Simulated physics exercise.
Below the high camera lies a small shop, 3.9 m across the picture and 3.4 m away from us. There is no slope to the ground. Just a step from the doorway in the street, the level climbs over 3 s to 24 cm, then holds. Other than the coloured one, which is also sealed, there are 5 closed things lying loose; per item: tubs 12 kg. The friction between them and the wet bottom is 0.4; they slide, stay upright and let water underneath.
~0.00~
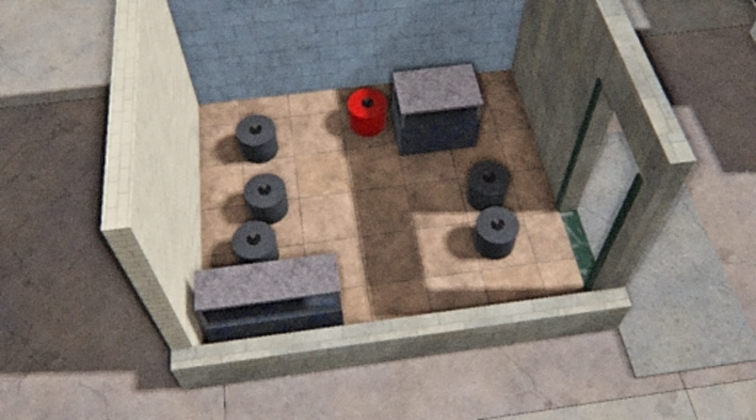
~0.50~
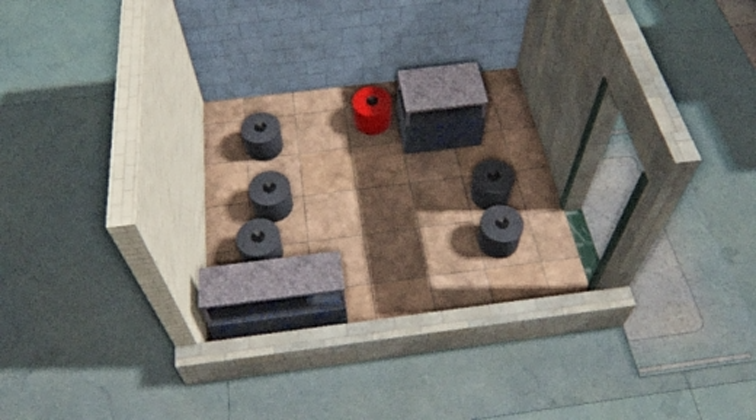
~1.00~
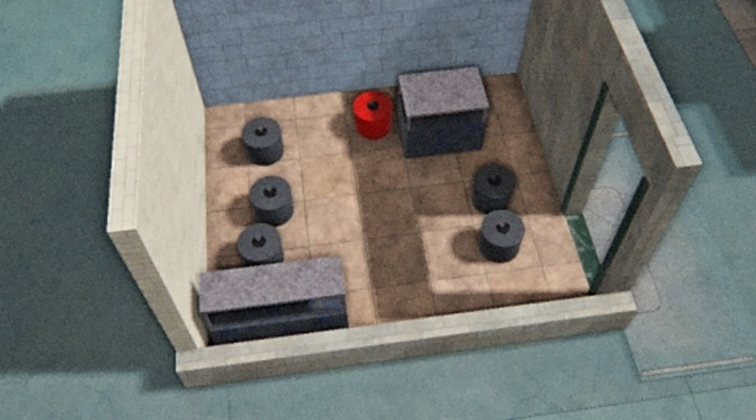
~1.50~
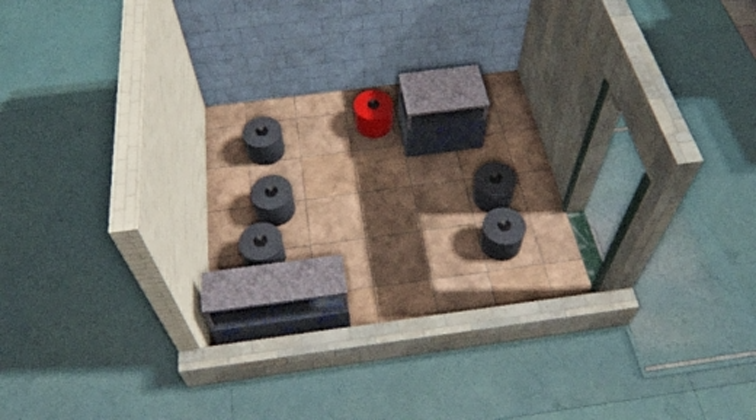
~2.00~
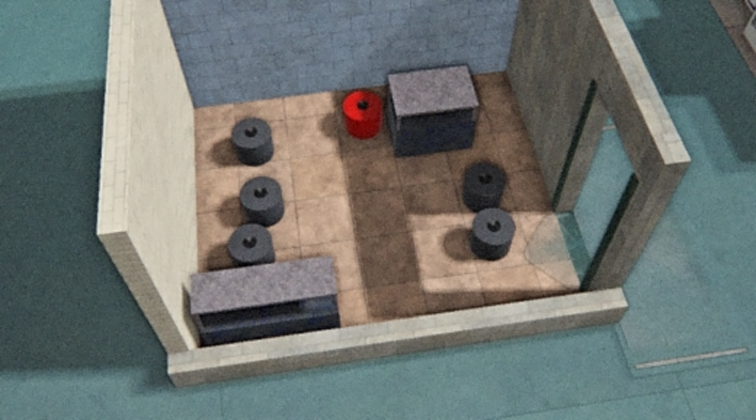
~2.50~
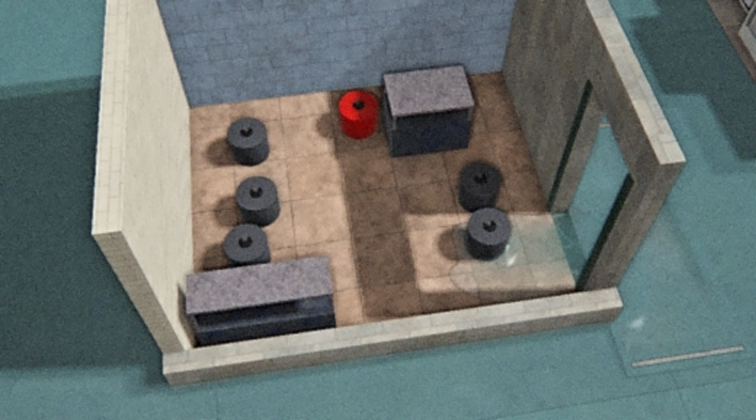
In this clip, seen from above, shallow water spreads over the ground around a small roofless shop, then creeps through the right-hand doorway onto the tiled floor, while the red tub and the dark tubs stay in place.
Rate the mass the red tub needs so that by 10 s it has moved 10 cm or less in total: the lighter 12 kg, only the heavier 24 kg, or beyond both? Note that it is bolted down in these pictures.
Needed mass: Only the heavier one.
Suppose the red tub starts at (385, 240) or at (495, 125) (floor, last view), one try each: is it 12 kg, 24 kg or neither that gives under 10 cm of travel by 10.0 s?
Well, at the first spot no weight will do, and at the second you need the heavier weight.
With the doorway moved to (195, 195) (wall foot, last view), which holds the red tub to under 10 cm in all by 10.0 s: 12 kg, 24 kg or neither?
Then no mass works.
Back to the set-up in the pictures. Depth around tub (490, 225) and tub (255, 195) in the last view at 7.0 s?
First roughly 10 cm, second roughly 10 cm.
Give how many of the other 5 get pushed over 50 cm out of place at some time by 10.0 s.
I count 4.
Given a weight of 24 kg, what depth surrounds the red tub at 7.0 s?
Close to 2 cm deep.
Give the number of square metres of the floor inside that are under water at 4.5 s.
Wet area: Approx. 7.5 m2.
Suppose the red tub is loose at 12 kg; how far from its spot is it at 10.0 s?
30 cm.
After 3.5 s the red tub would be 0 cm from its start with 12 kg and 0 cm from its start with 24 kg; 0 cm of water round it then.
After 4.5 s the red tub would be 0 cm from its start with 12 kg and 0 cm from its start with 24 kg; 0 cm of water round it then.
After 7.0 s the red tub would be 0 cm from its start with 12 kg and 0 cm from its start with 24 kg; 2 cm of water round it then.
After 10.0 s the red tub would be 31 cm from its start with 12 kg and 4 cm from its start with 24 kg; 10 cm of water round it then.
